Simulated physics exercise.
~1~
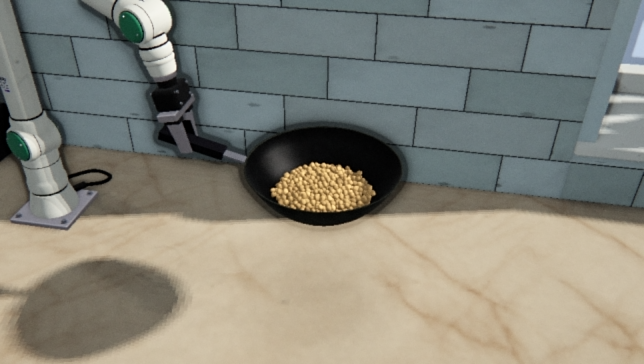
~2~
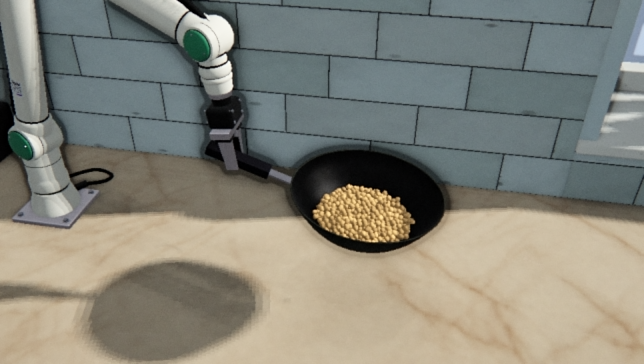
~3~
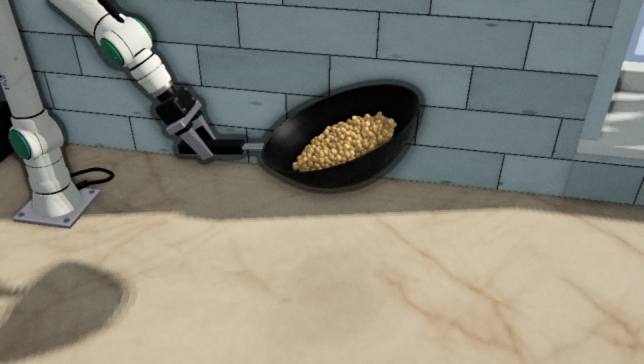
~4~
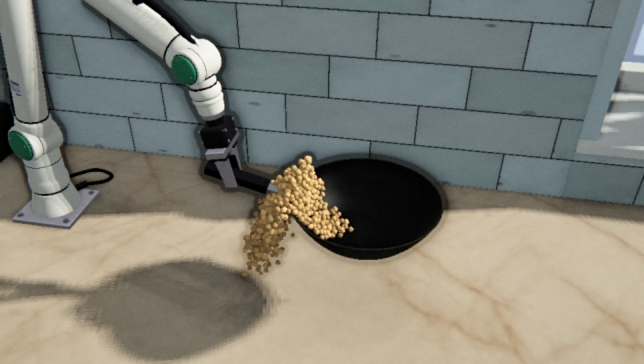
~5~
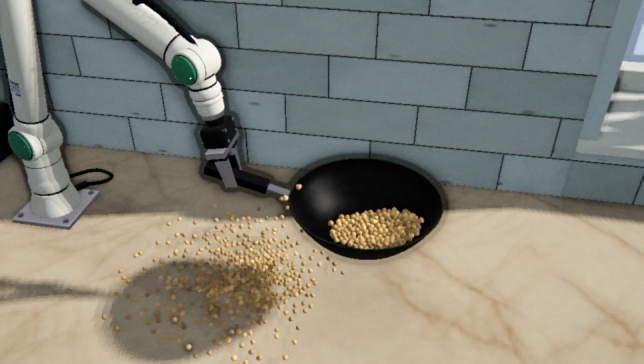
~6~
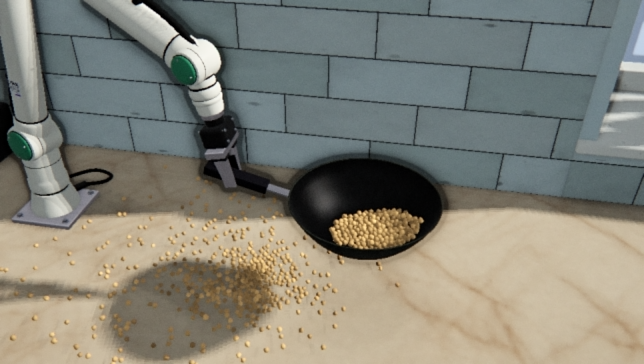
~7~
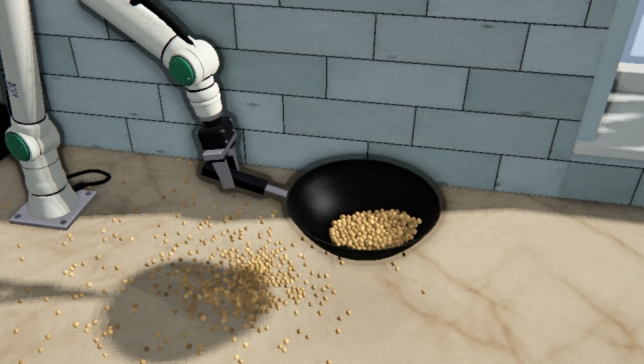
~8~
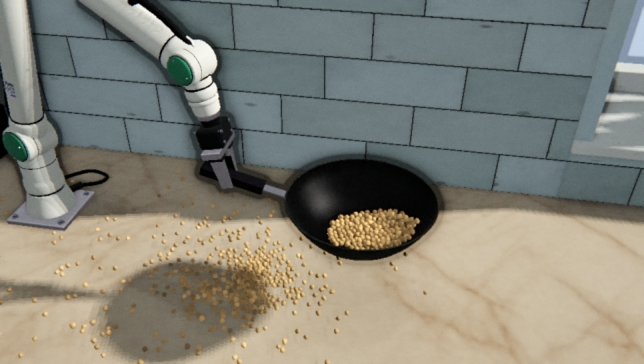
At the start, a robot arm holds a black wok by its handle above a pale marble counter, with a heap of dried chickpeas inside. The arm moves the wok to the right and slightly down, keeping it upright. It then pulls the wok back to the left and up, tilting it so the chickpeas lie in a slope. As the wok swings right and down to level, a large stream of chickpeas flies over the handle side. They scatter widely across the counter, and the wok stays still with a smaller pile left inside.
